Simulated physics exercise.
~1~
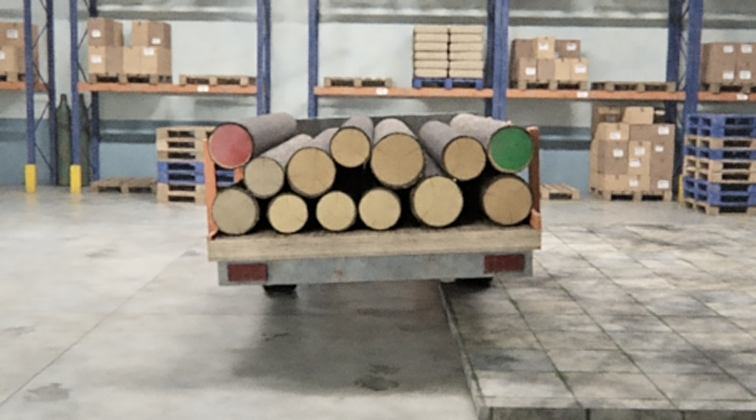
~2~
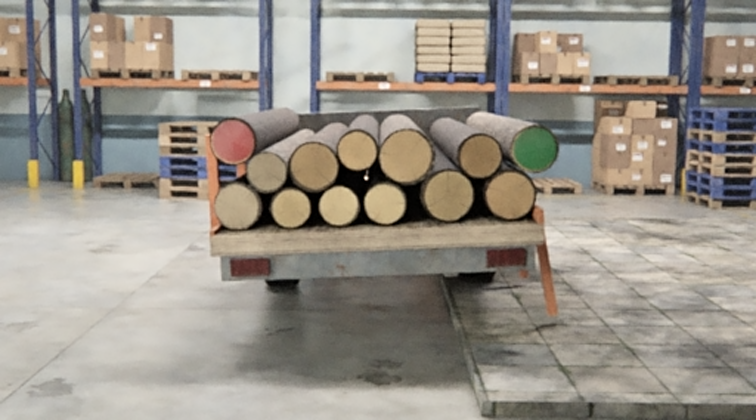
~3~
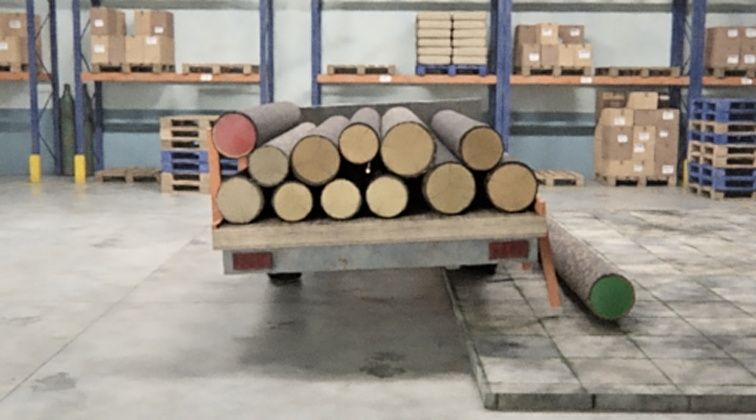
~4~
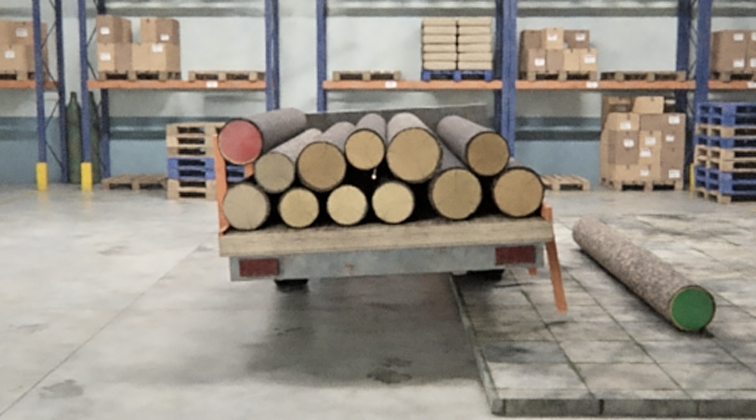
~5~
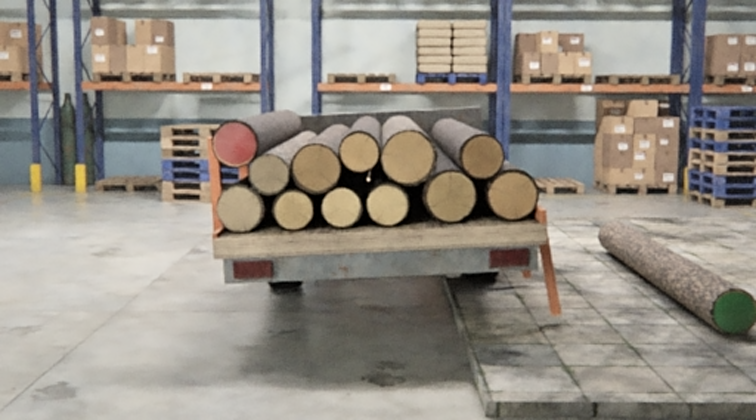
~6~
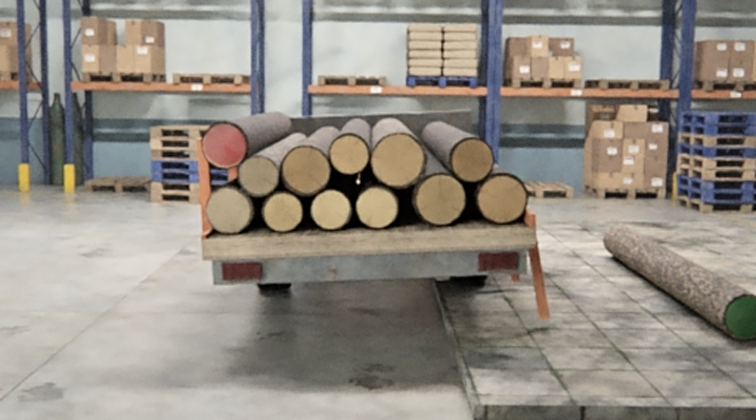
Low trailer stacked with timber poles in a warehouse, right post swinging down, green-ended pole dropping off and rolling right, red-ended one staying.
